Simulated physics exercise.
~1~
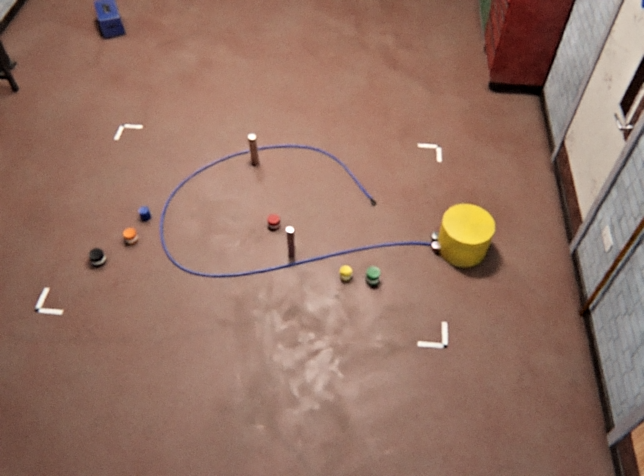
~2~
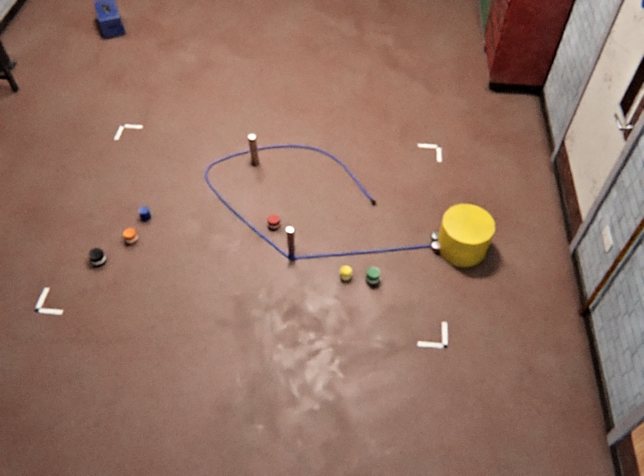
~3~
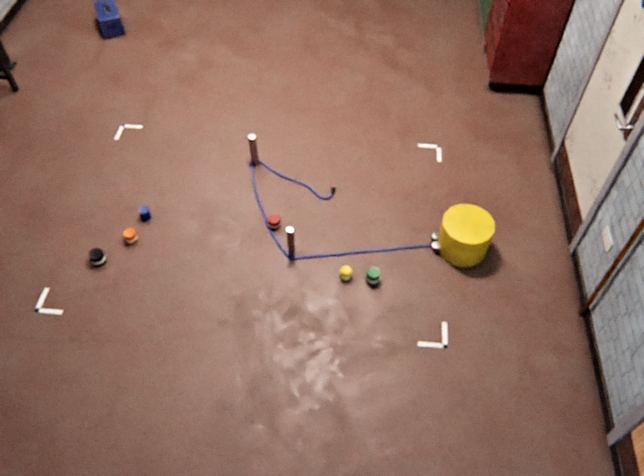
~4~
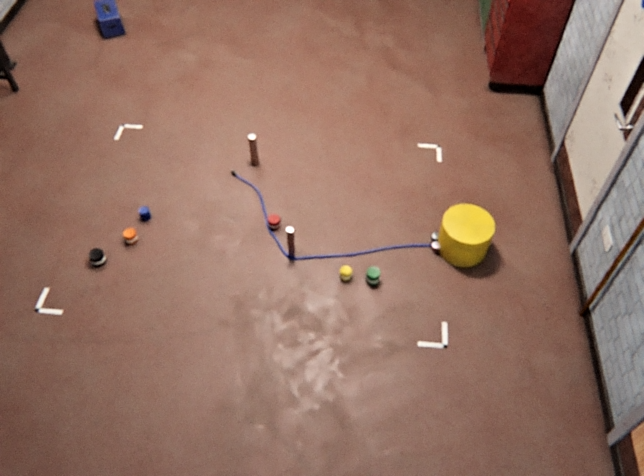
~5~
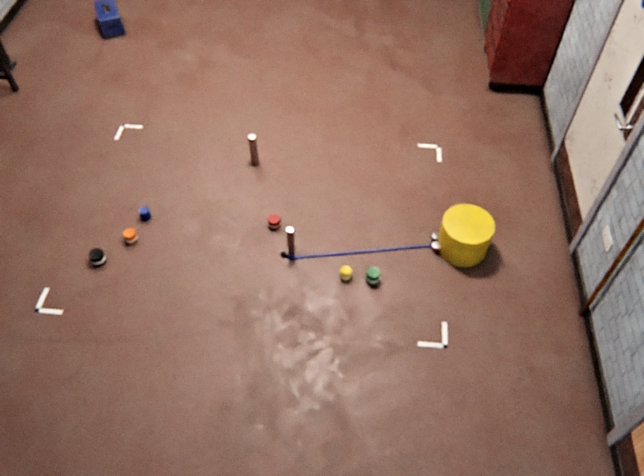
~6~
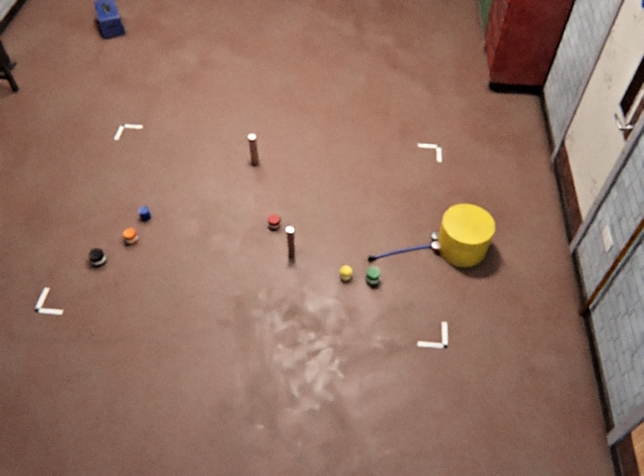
A big yellow canister-shaped cleaner drew in its long blue lead, which tightened around two posts, slipped free of each in turn, and slid past six small containers that stayed put, until only a short piece was left out.
